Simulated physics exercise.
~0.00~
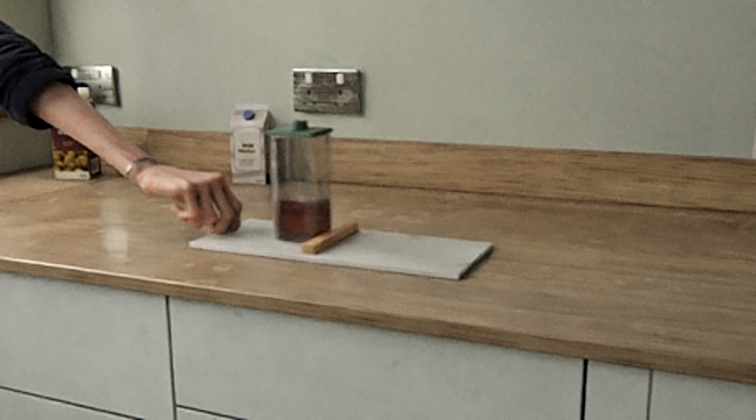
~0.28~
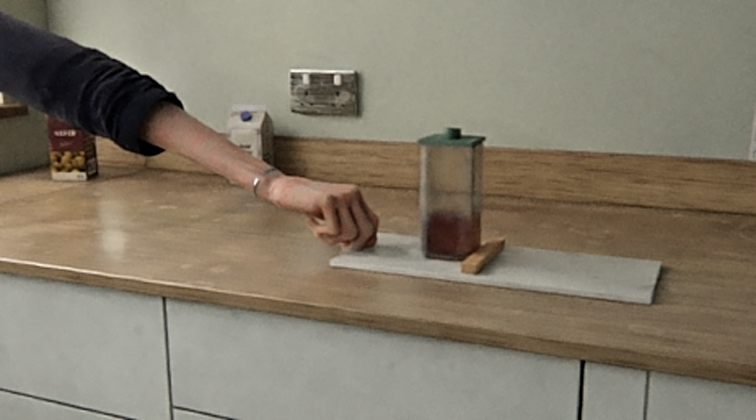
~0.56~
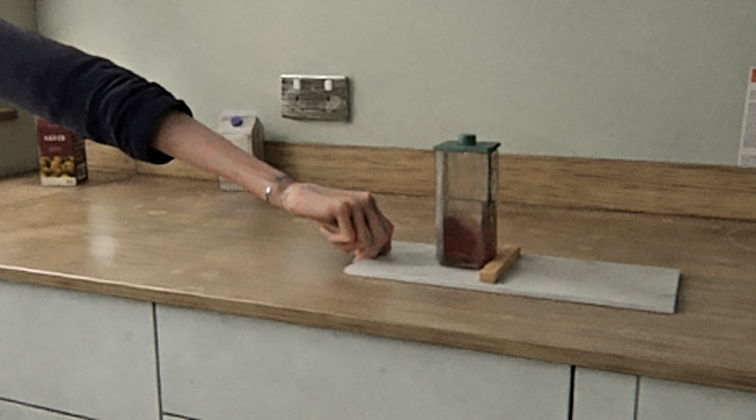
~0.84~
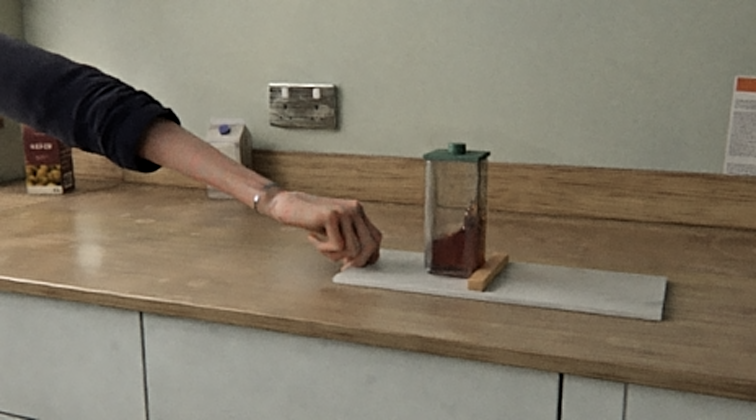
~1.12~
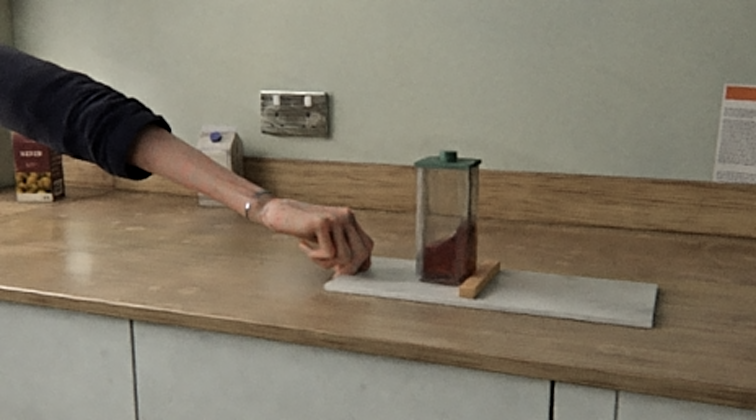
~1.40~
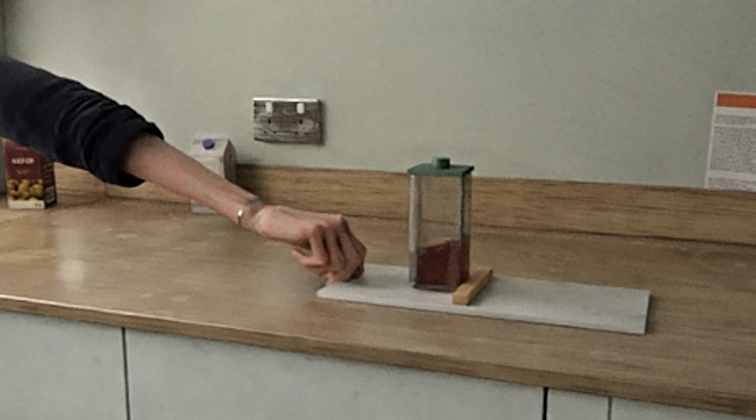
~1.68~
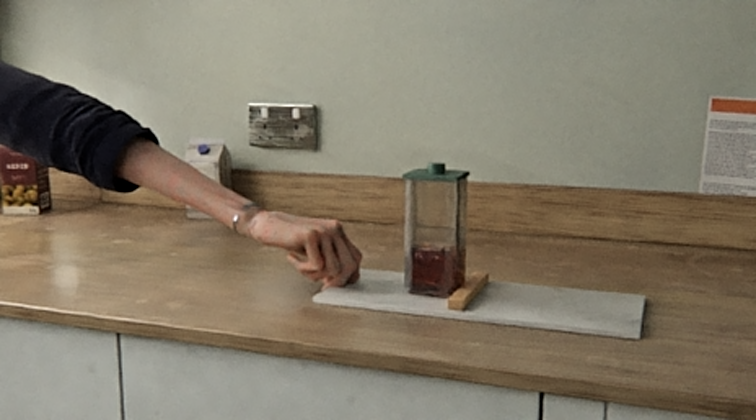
A hand in a dark sleeve with a silver bracelet grips the left end of a pale board on a wooden kitchen counter, seen from the front and slightly above. On the board stands a clear square bottle with a green cap, partly filled with reddish-brown tea, against a low wooden strip on its right. Cartons and a wall socket are behind. The hand slides the board to the right, then stops it. The tea surges up the bottle's right side and settles as the view pans slightly right. The bottle remains upright against the strip.
